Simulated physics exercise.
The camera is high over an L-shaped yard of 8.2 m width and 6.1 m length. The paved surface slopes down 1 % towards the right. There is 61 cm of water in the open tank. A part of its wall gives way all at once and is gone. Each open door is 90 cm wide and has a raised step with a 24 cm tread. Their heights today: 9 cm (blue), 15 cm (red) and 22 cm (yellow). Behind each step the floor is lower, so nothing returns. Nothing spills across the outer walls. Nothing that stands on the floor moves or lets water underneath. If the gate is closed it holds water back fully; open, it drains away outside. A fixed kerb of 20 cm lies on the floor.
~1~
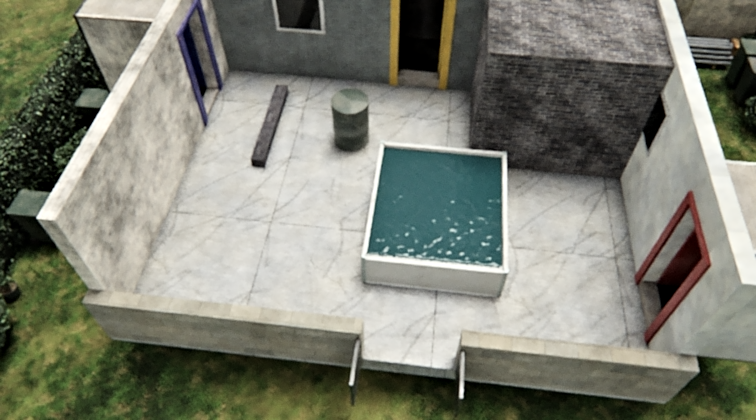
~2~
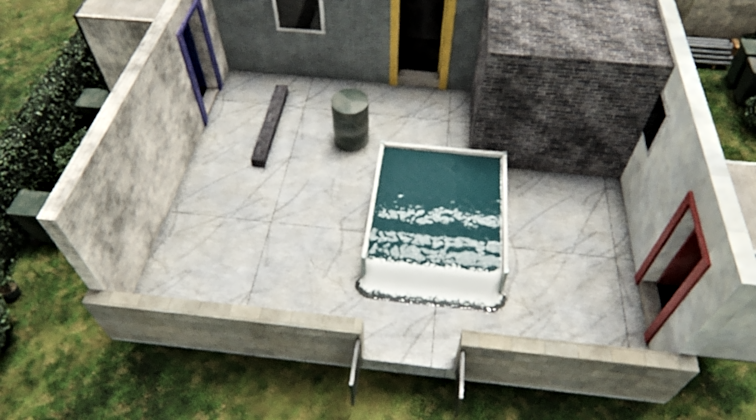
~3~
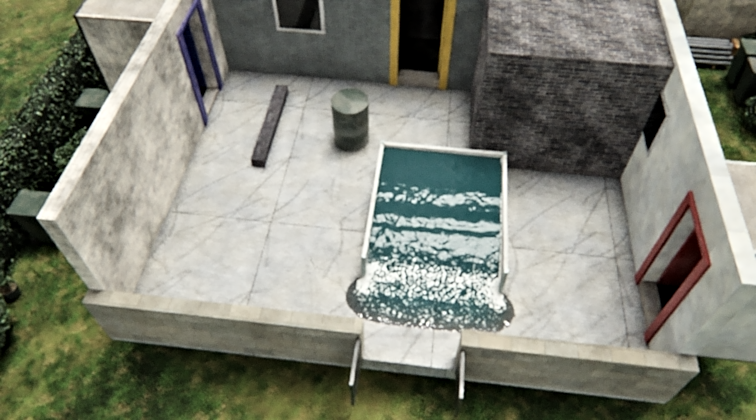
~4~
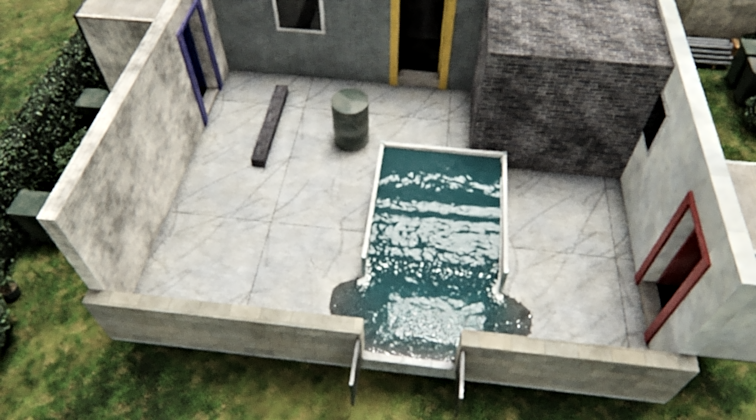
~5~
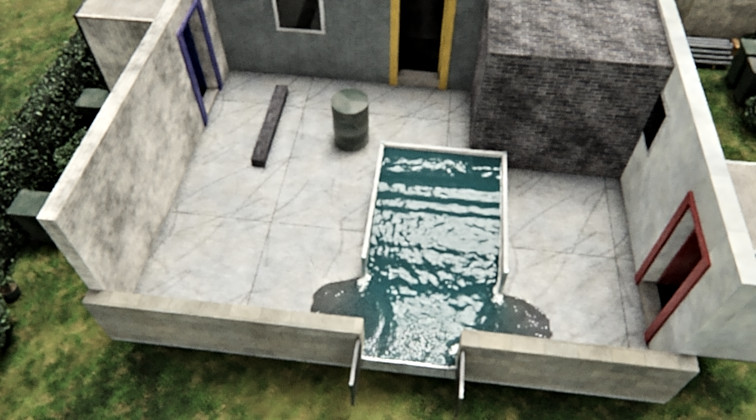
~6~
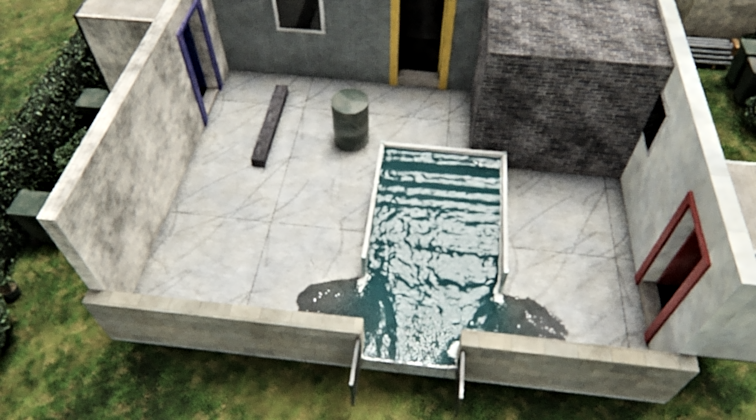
In a walled courtyard, the front side of a raised pool gives way, water surging through the front opening and spreading sideways.
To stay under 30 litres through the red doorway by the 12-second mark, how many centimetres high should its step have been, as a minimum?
It would have to be roughly 14 cm high.
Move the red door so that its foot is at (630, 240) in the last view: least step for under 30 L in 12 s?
About 6.0 cm.
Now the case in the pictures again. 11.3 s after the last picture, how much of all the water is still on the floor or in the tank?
About 46 per cent.
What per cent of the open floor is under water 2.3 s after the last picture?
Some 35 per cent of it.
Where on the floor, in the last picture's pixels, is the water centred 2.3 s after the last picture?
Around (445, 273).
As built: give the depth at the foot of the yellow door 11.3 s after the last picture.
Roughly 2.5 cm deep.
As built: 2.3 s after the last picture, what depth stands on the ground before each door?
In cm: Blue 0, red 21, yellow 0.
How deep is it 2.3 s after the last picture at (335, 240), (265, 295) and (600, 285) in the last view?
Roughly 0, 3 and 7 cm, in turn.
Then, 0.7 s after the last picture water covers 15 % of the floor, deepest (40 cm) near (467, 345); it has not reached the red door.
Then, 2.3 s after the last picture water covers 35 % of the floor, deepest (30 cm) near (648, 377); 21 cm at the red door, 9 litres in over its 15 cm step.
Then, 11.3 s after the last picture water covers 85 % of the floor, deepest (10 cm) near (648, 377); 7 cm at the red door, 22 litres in over its 15 cm step.
At the red door as built, the water peaked near 21 cm, 1.9 s after the last picture.
With a step of 12.5 cm, 42 litres would have come in within the 12 s; with 17 cm, 12 litres. So under 30 litres takes about 14 cm.
